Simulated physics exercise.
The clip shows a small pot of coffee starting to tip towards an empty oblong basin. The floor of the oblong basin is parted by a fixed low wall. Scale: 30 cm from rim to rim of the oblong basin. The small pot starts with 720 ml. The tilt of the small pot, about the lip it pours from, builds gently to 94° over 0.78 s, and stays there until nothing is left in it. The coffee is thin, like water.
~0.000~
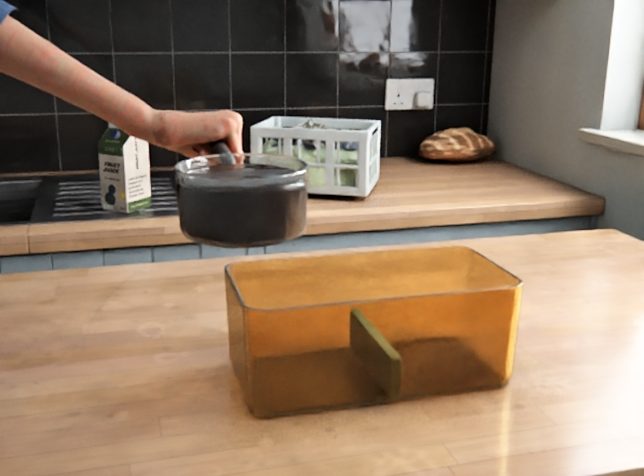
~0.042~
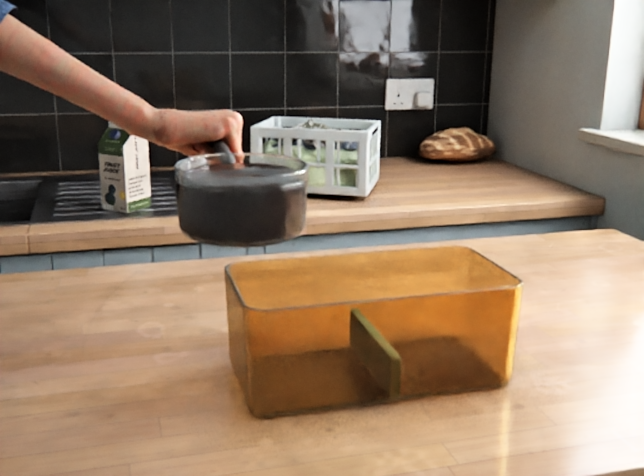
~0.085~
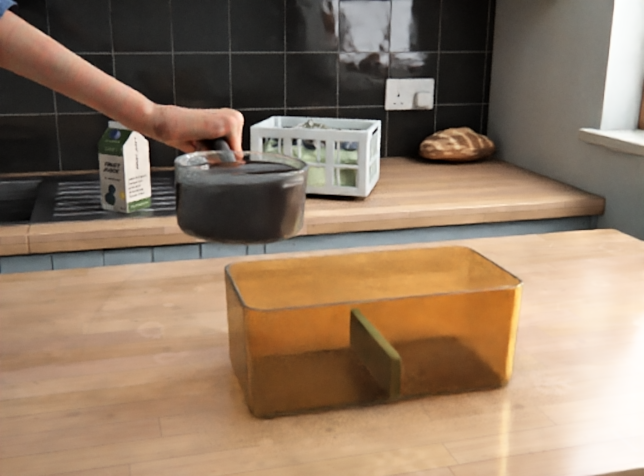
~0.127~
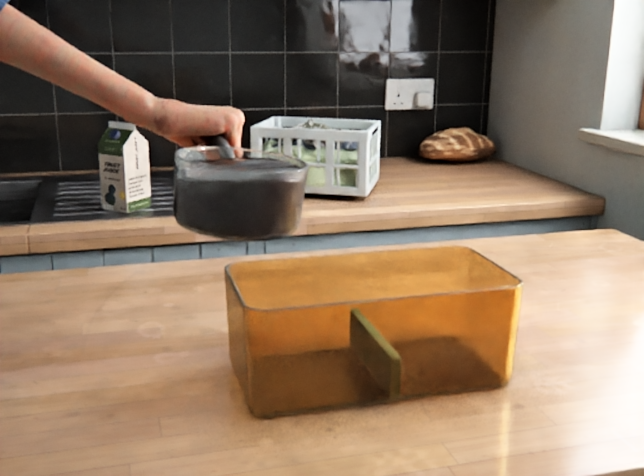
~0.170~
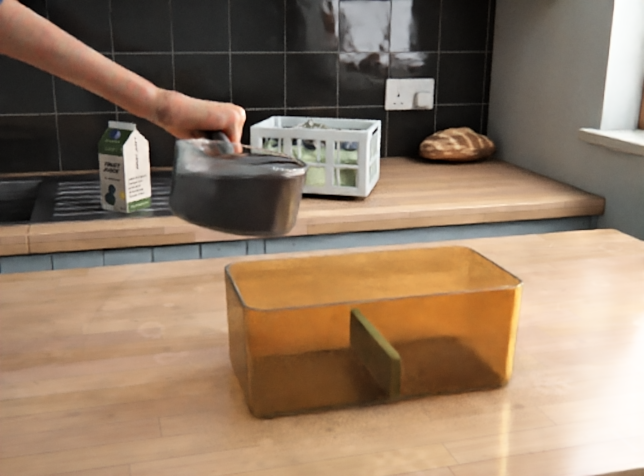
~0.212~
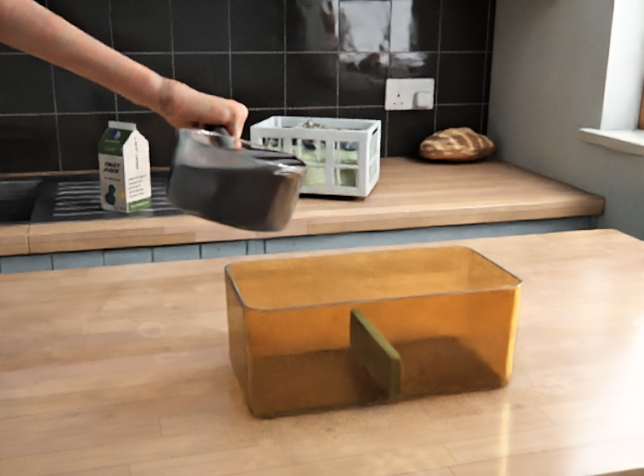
A bare arm reaches in from the upper left of a kitchen, seen from slightly above a pale wooden worktop, holding a small dark grey pot in mid-air. Below it sits an empty, see-through amber oblong basin with a low divider, while a carton, white crate and brown loaf rest behind against black tiles. The hand slowly tilts the pot rightward, its left side rising.
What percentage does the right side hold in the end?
The far part has some 80 per cent.
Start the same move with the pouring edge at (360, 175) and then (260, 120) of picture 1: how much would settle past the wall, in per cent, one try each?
First 85, then 55 per cent.
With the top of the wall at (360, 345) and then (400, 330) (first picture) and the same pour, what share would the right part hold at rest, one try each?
First 85, then 50 per cent.
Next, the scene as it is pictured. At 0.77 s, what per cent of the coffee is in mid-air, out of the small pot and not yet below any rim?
About 24 per cent.
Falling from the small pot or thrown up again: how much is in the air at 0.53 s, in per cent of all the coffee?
Near 38 in a hundred.
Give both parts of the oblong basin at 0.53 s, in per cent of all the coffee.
Near 5 on the left, 0 on the right.
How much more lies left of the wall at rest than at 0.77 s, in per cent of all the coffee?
Near 14 in a hundred.
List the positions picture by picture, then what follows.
It leans 0°; its right rim is at (305, 165); the coffee meets the walls at (179, 179) and (301, 172); the oblong basin's rim runs from (234, 287) to (495, 265); the wall's top is at (374, 333), in the first picture.
It leans 1°; its right rim is at (305, 165); the coffee meets the walls at (178, 178) and (301, 171), in the second picture.
It leans 3°; its right rim is at (305, 165); the coffee meets the walls at (178, 176) and (301, 169), in the third picture.
It leans 6°; its right rim is at (305, 165); the coffee meets the walls at (177, 174) and (301, 166), in the fourth picture.
It leans 11°; its right rim is at (304, 165); the coffee meets the walls at (177, 167) and (301, 162), in the fifth picture.
It leans 16°; its right rim is at (304, 165); the coffee meets the walls at (175, 160) and (302, 161); 1 per cent is over the edge, in the sixth picture.
After 0.53 s the tilt is 72° and 57 per cent is still to pour, 5 is left of the wall and 0 right of it.
After 0.77 s the tilt is 94° and 11 per cent is still to pour, 6 is left of the wall and 59 right of it.
After 1.01 s the tilt is 94° and 2 per cent is still to pour, 13 is left of the wall and 80 right of it.
After 1.28 s the tilt is 94° and 1 per cent is still to pour, 18 is left of the wall and 80 right of it.
In the end 19 per cent lies left of the wall, 80 right of it and 1 outside.
